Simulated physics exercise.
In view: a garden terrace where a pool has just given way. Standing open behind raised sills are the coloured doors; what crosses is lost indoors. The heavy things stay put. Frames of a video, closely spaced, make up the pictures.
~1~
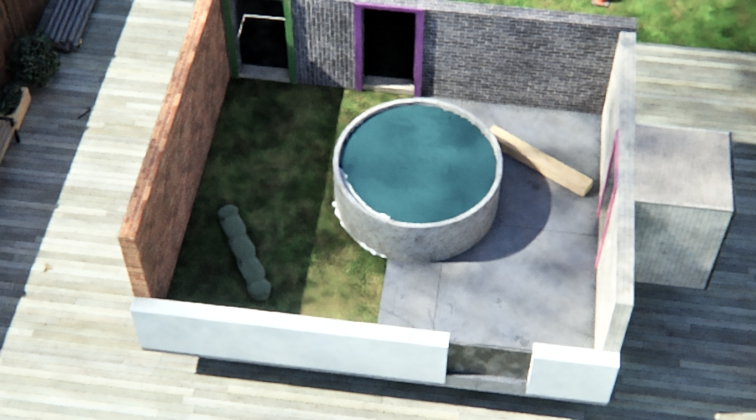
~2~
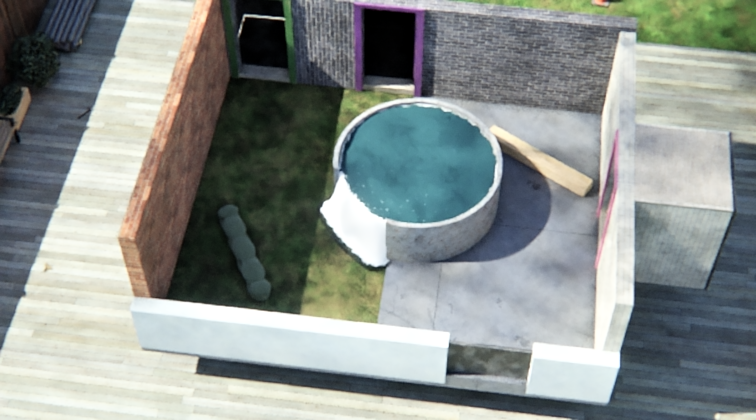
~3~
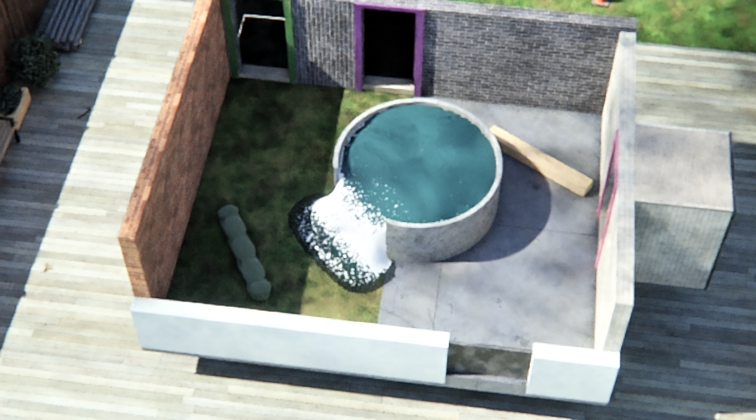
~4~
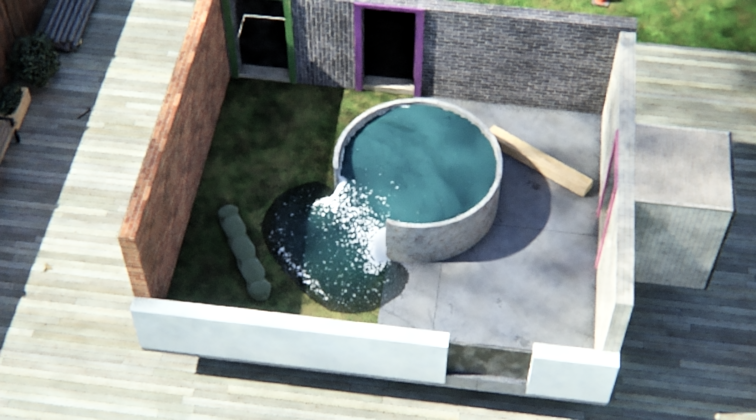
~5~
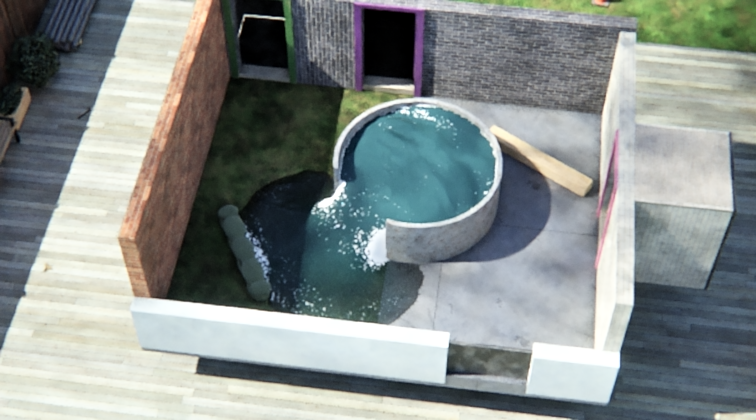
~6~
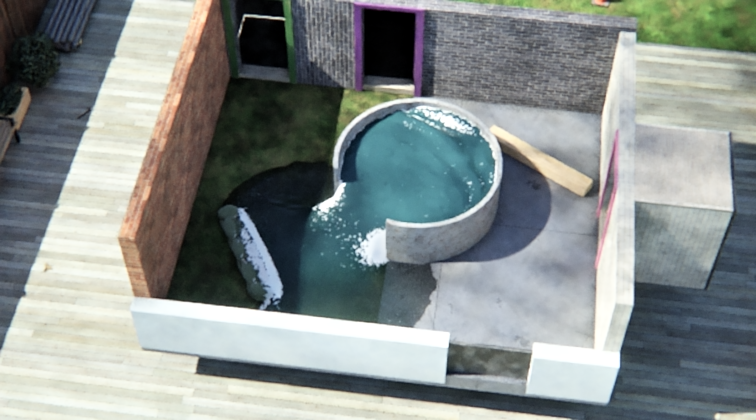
A walled garden terrace, half grass and half grey paving, is seen from high above by a still camera. A round grey pool of teal water sits near the middle, with green and purple doorways behind, a wooden beam at right and a lumpy green roll at left. Water bursts through the pool's lower left side in white foam, spreads across the grass and paving edge, and washes against the roll.
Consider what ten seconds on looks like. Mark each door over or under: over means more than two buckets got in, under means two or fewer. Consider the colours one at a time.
Pink door - under, purple door - under, green door - over.
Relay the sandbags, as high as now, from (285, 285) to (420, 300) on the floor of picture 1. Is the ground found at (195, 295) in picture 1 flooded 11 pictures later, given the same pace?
There: Wet.
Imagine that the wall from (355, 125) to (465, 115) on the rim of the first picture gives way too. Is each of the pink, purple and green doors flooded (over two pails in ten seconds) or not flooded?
Pink door: Short of the mark; purple door: Beyond the mark; green door: Beyond the mark.
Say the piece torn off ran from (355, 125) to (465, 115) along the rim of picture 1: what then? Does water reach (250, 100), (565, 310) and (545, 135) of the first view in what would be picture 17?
In the order given: Swamped, untouched and swamped.
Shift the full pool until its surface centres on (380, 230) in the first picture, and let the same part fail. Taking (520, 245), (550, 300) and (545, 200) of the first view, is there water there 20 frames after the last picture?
In that order: Dry, awash, dry.
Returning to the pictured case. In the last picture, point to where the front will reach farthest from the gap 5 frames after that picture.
The farthest point of the front sits at (159, 326).
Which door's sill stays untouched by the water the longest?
It's the purple-painted one.
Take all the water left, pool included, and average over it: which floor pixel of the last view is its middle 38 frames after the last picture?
The spot I would choose is (368, 224).
A moment on, water covers 30 % of the floor; the pink door not reached, the purple door not reached, the green door not reached.
Next, water covers 40 % of the floor; the pink door not reached, the purple door not reached, the green door not reached.
Then, water covers 70 % of the floor; the pink door not reached, the purple door not reached, the green door wet at the sill, nothing in.
Later, water covers 90 % of the floor; the pink door wet at the sill, nothing in, the purple door wet at the sill, nothing in, the green door over two buckets in.
In the end, water covers 95 % of the floor; the pink door wet at the sill, nothing in, the purple door wet at the sill, nothing in, the green door far over two buckets in.
